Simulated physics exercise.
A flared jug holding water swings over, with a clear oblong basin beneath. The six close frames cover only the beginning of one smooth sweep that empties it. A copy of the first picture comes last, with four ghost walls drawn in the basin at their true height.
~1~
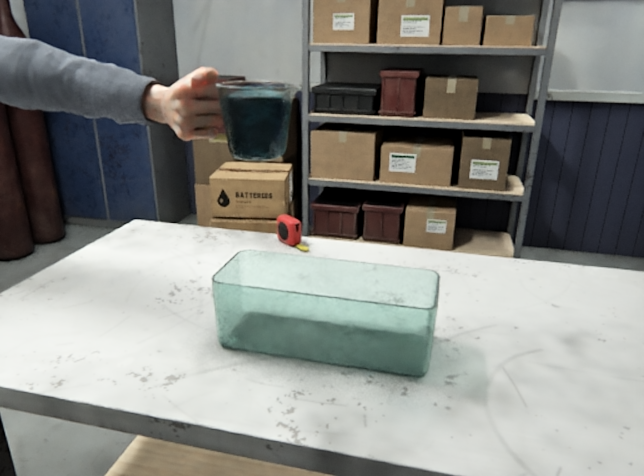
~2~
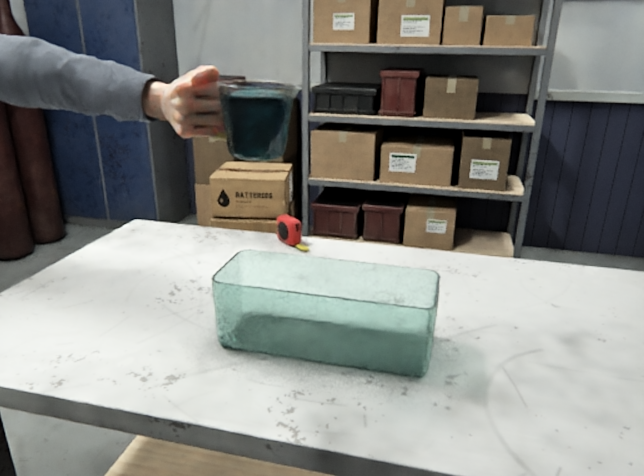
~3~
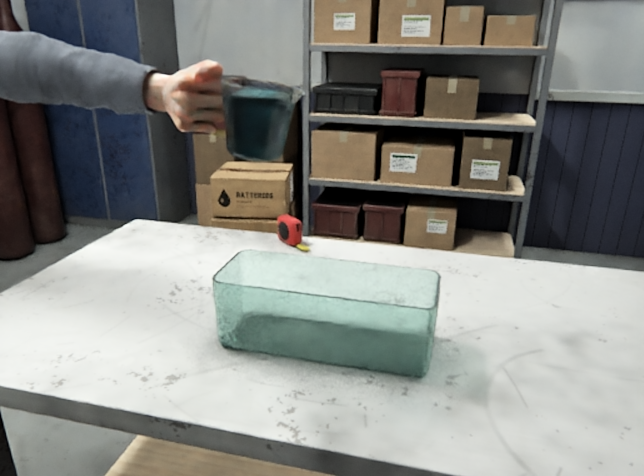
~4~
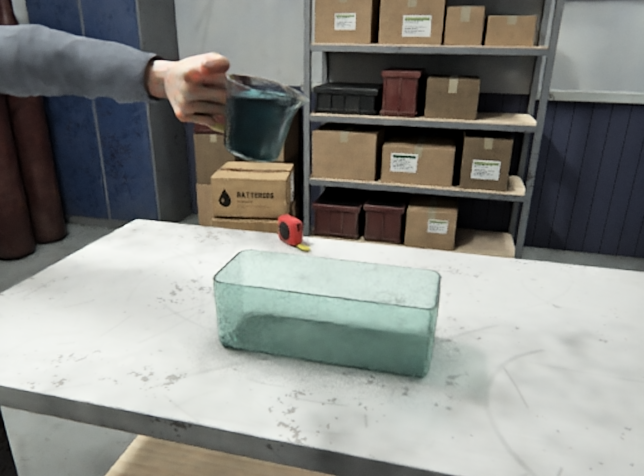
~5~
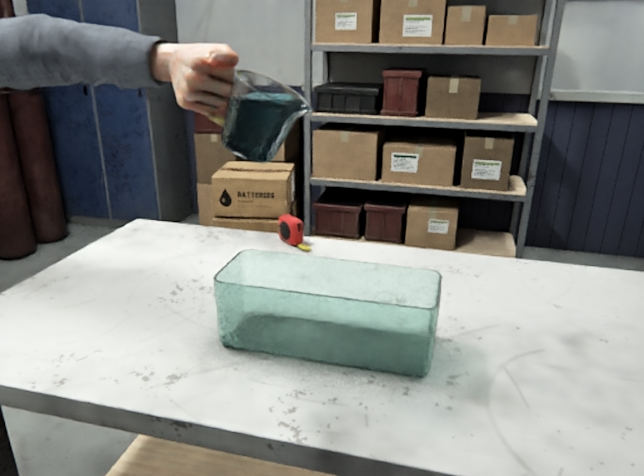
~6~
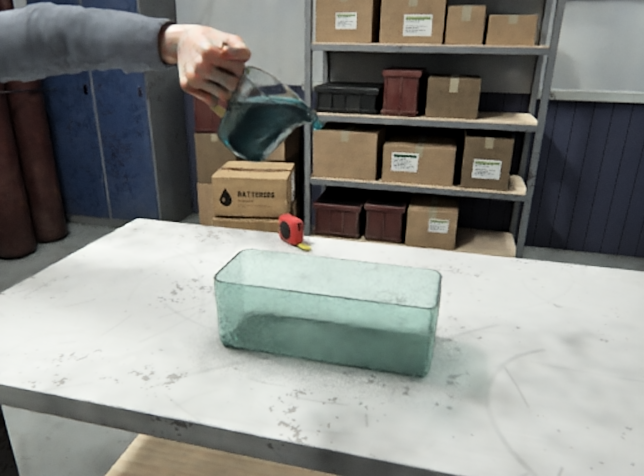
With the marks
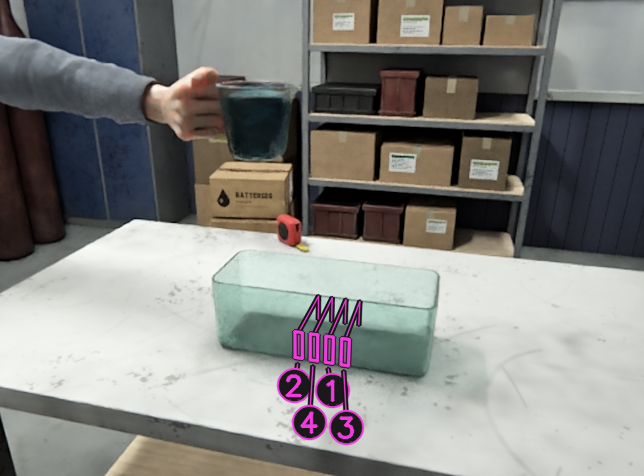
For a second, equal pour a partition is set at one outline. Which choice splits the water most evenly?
3 is best.
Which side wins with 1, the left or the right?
The right one.
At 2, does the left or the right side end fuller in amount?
More ends on the right.
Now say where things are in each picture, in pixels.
Upright, lip at (299, 88); basin from (220, 343) to (428, 375); nothing has left yet, in the first frame.
Upright, lip at (300, 89); nothing has left yet, in the second frame.
Tipped about 7°, lip at (304, 94); nothing has left yet, in the third frame.
Tipped about 14°, lip at (307, 101); nothing has left yet, in the fourth frame.
Tipped about 24°, lip at (311, 111); nothing has left yet, in the fifth frame.
Tipped about 36°, lip at (312, 122); water is over the lip, down to (312, 122), in the sixth frame.
In magenta, 1 at (328, 368); 2 at (297, 363); 3 at (343, 371); 4 at (312, 366).
Choosing 1, about 12 % ends left of the wall and 86 % right of it.
Choosing 2, about 6 % ends left of the wall and 91 % right of it; 3 % is lost outside.
Choosing 3, about 51 % ends left of the wall and 46 % right of it; 3 % is lost outside.
Choosing 4, about 6 % ends left of the wall and 91 % right of it; 3 % is lost outside.
